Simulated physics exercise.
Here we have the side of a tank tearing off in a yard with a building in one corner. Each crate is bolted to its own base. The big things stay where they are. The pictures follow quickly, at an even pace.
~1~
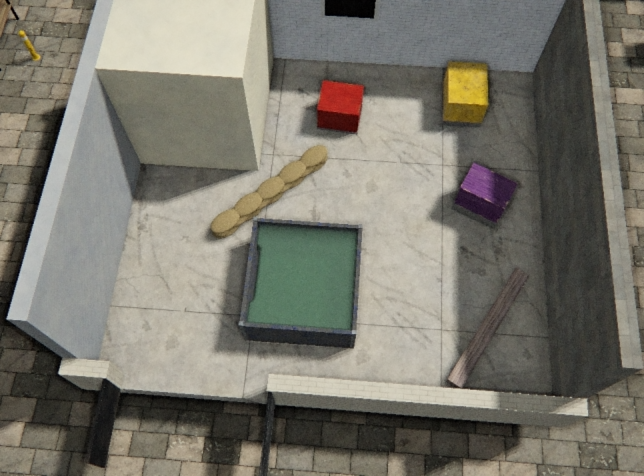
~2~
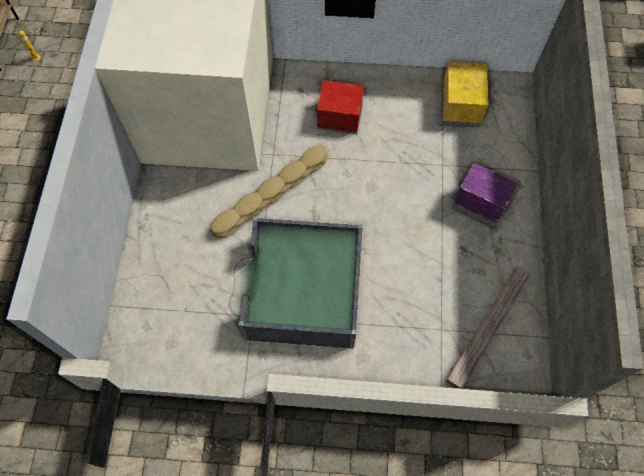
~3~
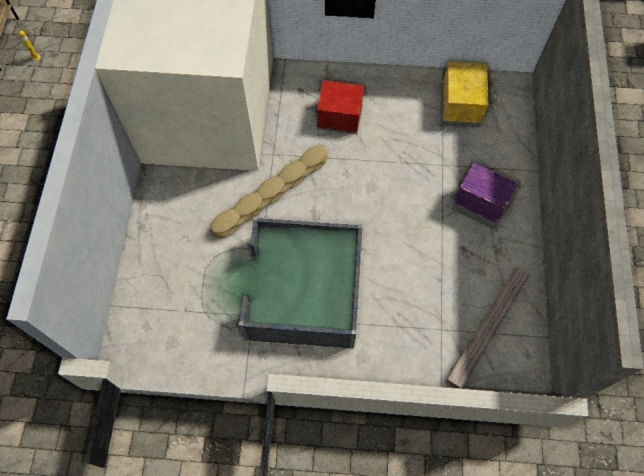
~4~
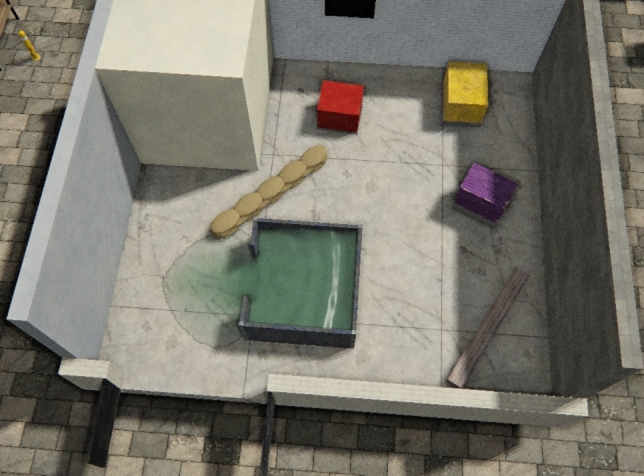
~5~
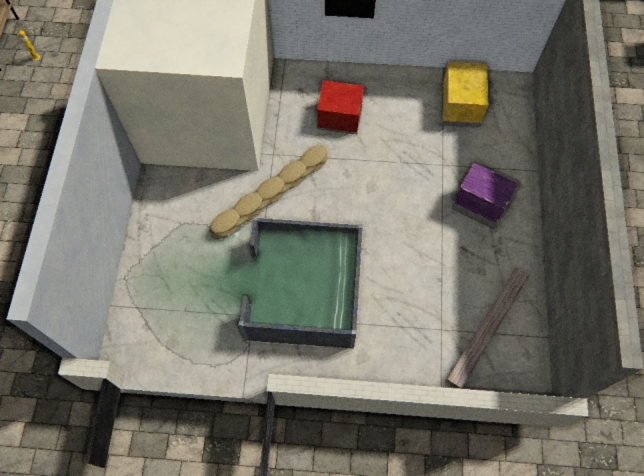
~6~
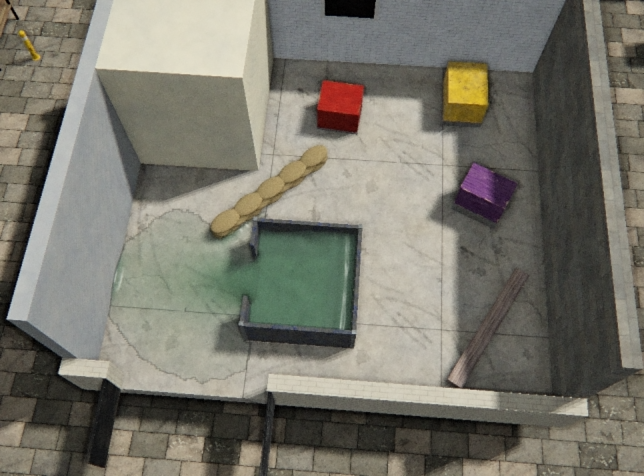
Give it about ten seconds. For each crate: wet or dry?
One by one: The purple crate escapes dry; the red crate is wetted; the yellow crate escapes dry.
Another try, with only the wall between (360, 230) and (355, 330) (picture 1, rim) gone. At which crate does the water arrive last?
That is the red crate.
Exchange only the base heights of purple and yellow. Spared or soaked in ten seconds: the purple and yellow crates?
In short: The purple crate is safe; the yellow crate escapes it.
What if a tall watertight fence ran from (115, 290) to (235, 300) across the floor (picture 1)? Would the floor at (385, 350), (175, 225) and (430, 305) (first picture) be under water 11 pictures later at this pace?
In that order: Dry, awash, free of water.
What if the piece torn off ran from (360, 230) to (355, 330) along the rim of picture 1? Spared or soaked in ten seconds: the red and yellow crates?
The red crate ends up wet; the yellow crate ends up wet.
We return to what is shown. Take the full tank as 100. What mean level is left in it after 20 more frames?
Some 34 per cent.
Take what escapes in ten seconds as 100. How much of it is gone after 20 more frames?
I make it 25 per cent.
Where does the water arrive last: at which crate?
The purple-painted one.
A moment on, water covers 20 % of the floor; the purple crate not reached, the red crate not reached, the yellow crate not reached.
Next, water covers 20 % of the floor; the purple crate not reached, the red crate not reached, the yellow crate not reached.
Then, water covers 30 % of the floor; the purple crate not reached, the red crate water round its plinth, the yellow crate not reached.
Later, water covers 40 % of the floor; the purple crate not reached, the red crate water round its plinth, the yellow crate not reached.
In the end, water covers 55 % of the floor; the purple crate stayed above the water, the red crate was topped, the yellow crate stayed above the water.
